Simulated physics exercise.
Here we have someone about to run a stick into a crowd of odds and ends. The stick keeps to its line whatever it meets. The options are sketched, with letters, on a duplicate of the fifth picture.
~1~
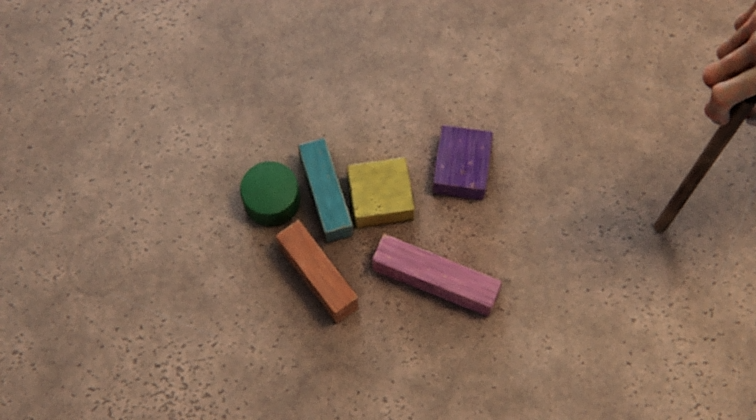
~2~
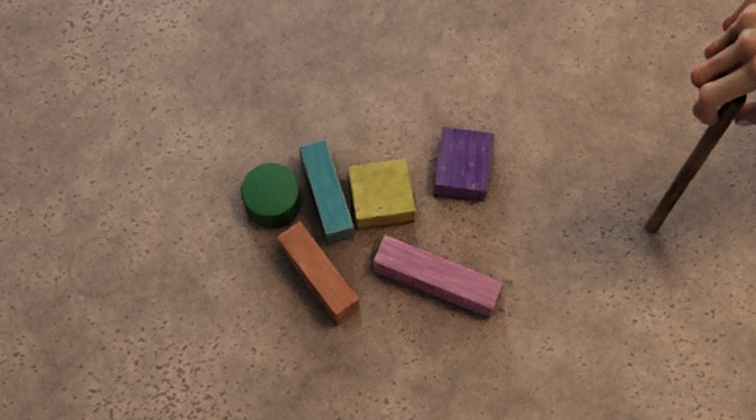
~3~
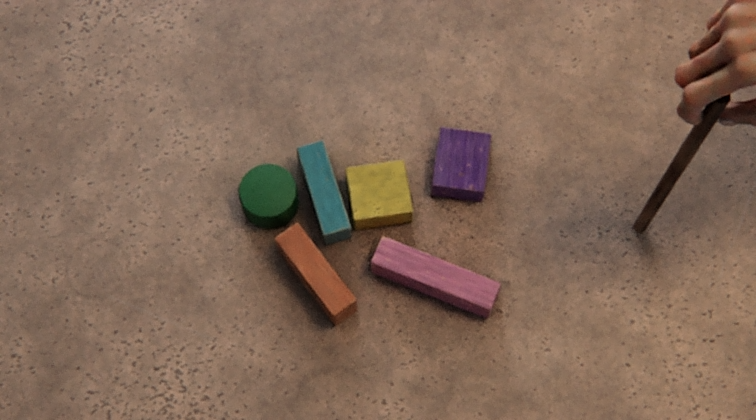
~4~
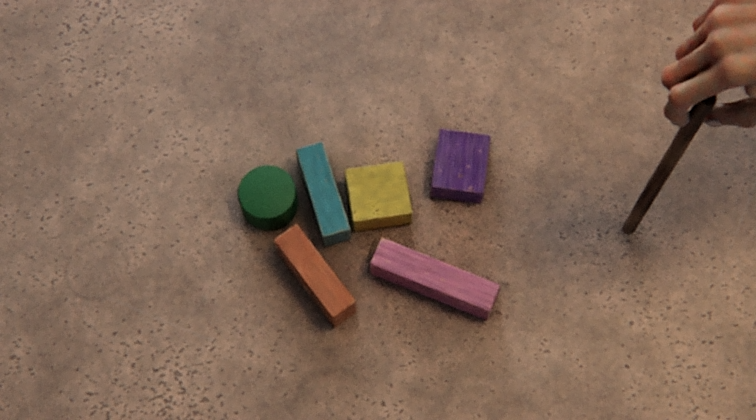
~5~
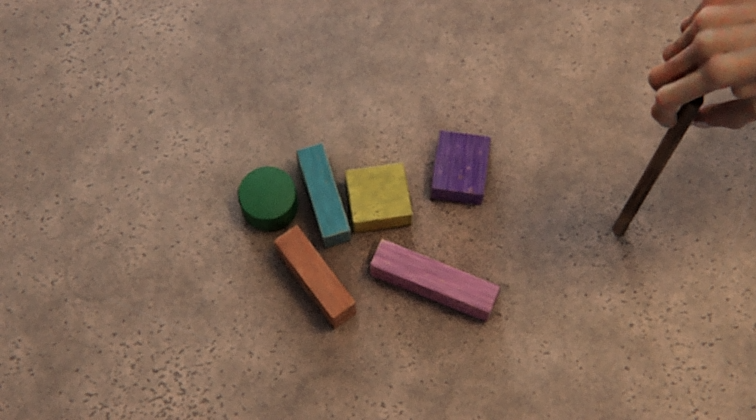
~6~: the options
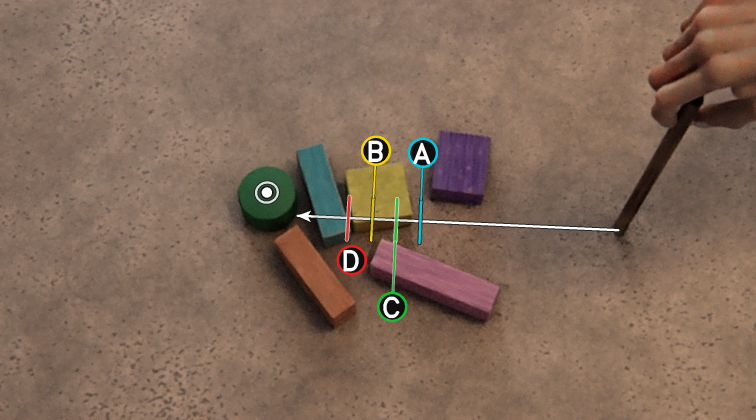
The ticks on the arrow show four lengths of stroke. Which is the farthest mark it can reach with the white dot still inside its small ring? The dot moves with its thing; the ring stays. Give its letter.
All is well up to C.
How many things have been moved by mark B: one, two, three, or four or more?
In all, three.
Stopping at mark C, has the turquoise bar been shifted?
By then, yes.
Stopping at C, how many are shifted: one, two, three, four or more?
It has moved two.
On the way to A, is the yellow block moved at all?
No.
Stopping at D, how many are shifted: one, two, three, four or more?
Three.
On the marked copy, A at (420, 221); B at (373, 219); C at (396, 220); D at (348, 218); the arrow from (618, 230) to (298, 216); the white dot at (267, 193).
Following C. Soon after the start, foot of the stick (538, 227).
Later, foot of the stick (457, 223).
In the end, foot of the stick (396, 221); yellow block (362, 192); turquoise bar (310, 194); the dot is still in its ring.
As for the rest, A keeps the dot in but is short; B shifts the dotted thing to (249, 196); D shifts the dotted thing to (226, 188).
